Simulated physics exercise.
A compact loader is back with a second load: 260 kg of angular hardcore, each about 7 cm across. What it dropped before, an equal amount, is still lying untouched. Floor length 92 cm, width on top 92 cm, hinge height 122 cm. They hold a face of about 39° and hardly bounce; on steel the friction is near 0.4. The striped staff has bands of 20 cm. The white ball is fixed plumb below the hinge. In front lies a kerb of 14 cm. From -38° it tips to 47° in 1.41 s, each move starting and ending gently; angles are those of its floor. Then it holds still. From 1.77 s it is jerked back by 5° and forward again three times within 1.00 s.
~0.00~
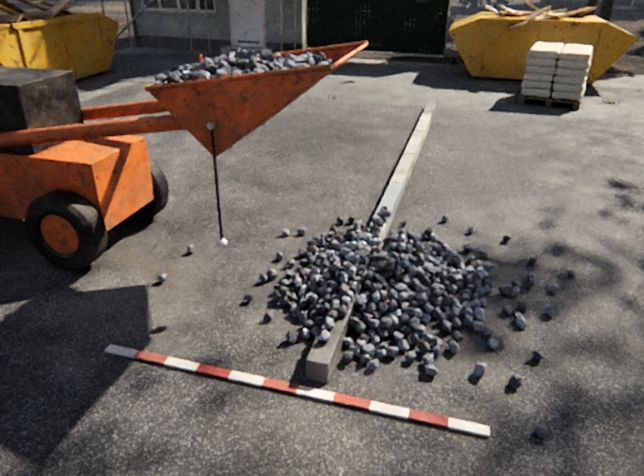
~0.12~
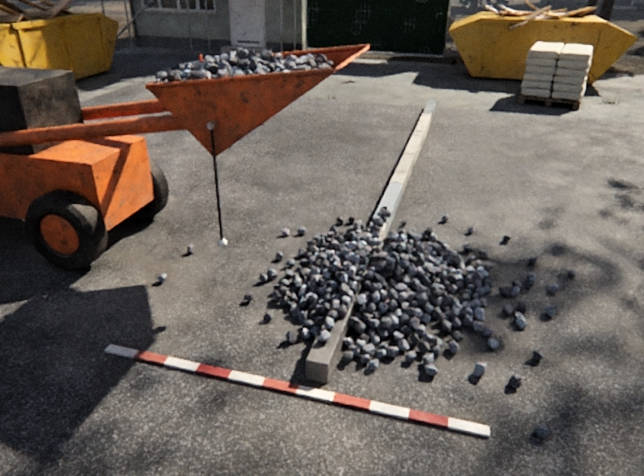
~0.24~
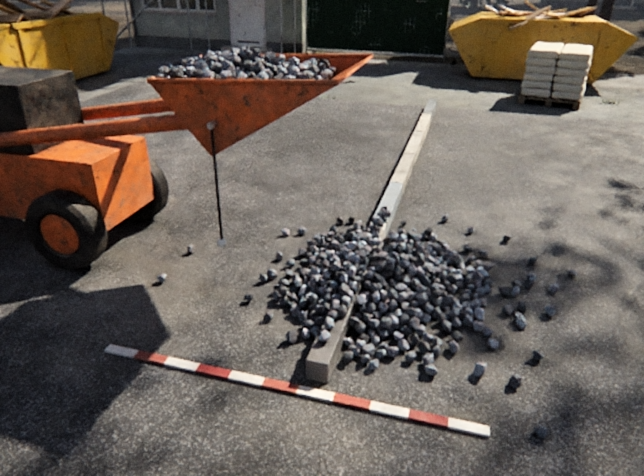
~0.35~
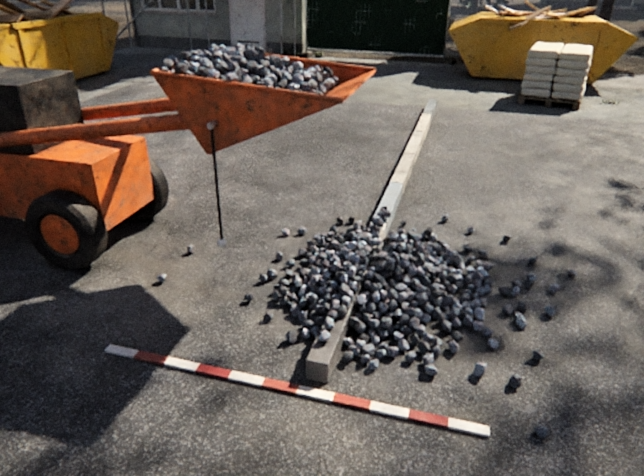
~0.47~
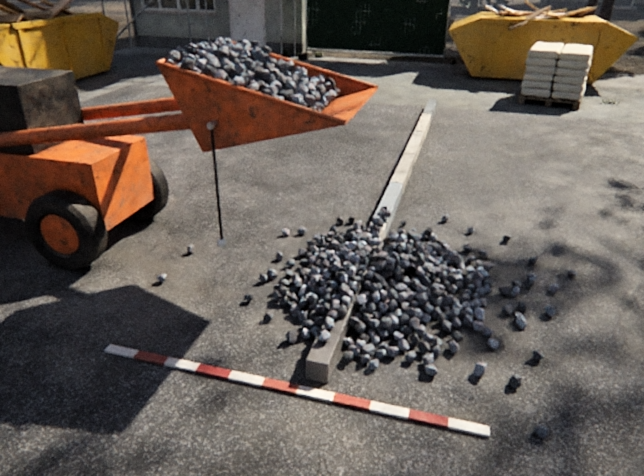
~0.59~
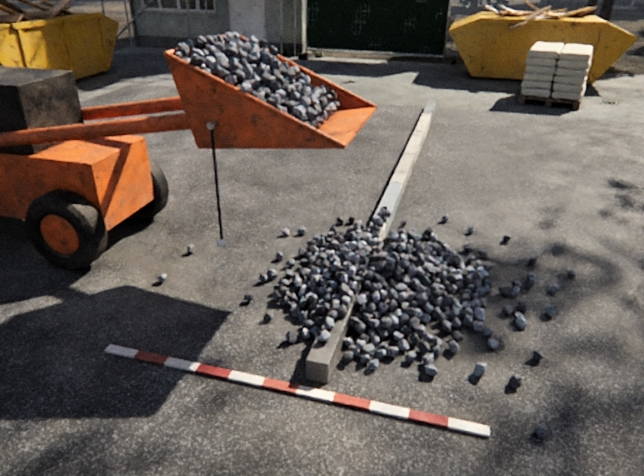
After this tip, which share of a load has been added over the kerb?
About 35 per cent.
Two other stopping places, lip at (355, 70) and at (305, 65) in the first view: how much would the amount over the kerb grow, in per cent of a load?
Near 60 per cent from the first place, 15 from the second.
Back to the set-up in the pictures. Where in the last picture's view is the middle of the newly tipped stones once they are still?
Near (343, 260).
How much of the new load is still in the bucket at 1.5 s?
It holds some 40 per cent.
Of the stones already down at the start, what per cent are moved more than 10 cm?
Roughly 5 per cent of them.
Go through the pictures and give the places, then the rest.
In the first frame, the bucket is at -38°, its lip at (332, 67); the top of the load is at (271, 57). The earlier load is highest near (350, 260), 24 cm above ground level, 40 % on this side of the kerb, 60 % over the kerb.
In the second frame, the bucket is at -36°, its lip at (333, 71); the top of the load is at (272, 58); the stones move at 0.1 m/s on average.
In the third frame, the bucket is at -32°, its lip at (338, 83); the top of the load is at (250, 56); the stones move at 0.2 m/s on average.
In the fourth frame, lip at (342, 101), floor tilted -25°, highest stones at (228, 53); the stones move at 0.3 m/s on average.
In the fifth frame, the bucket is at -16°, its lip at (345, 123); the top of the load is at (224, 46); the stones move at 0.3 m/s on average.
In the sixth frame, the bucket is at -6°, its lip at (345, 147); the top of the load is at (226, 42); the stones move at 0.4 m/s on average.
After 1.1 s the floor is at 34°; in per cent of one load, 100 in the bucket, 40 on this side of the kerb, 60 over the kerb; the foremost stones are at (544, 303).
After 1.5 s the floor is at 47°; in per cent of one load, 38 in the bucket, 98 on this side of the kerb, 63 over the kerb; the foremost stones are at (544, 303).
After 3.2 s the floor is at 47°; in per cent of one load, 0 in the bucket, 105 on this side of the kerb, 95 over the kerb; the foremost stones are at (542, 287).
After 5.7 s the floor is at 47°; in per cent of one load, 0 in the bucket, 105 on this side of the kerb, 95 over the kerb; the foremost stones are at (542, 287). Net gain over the kerb, 35.
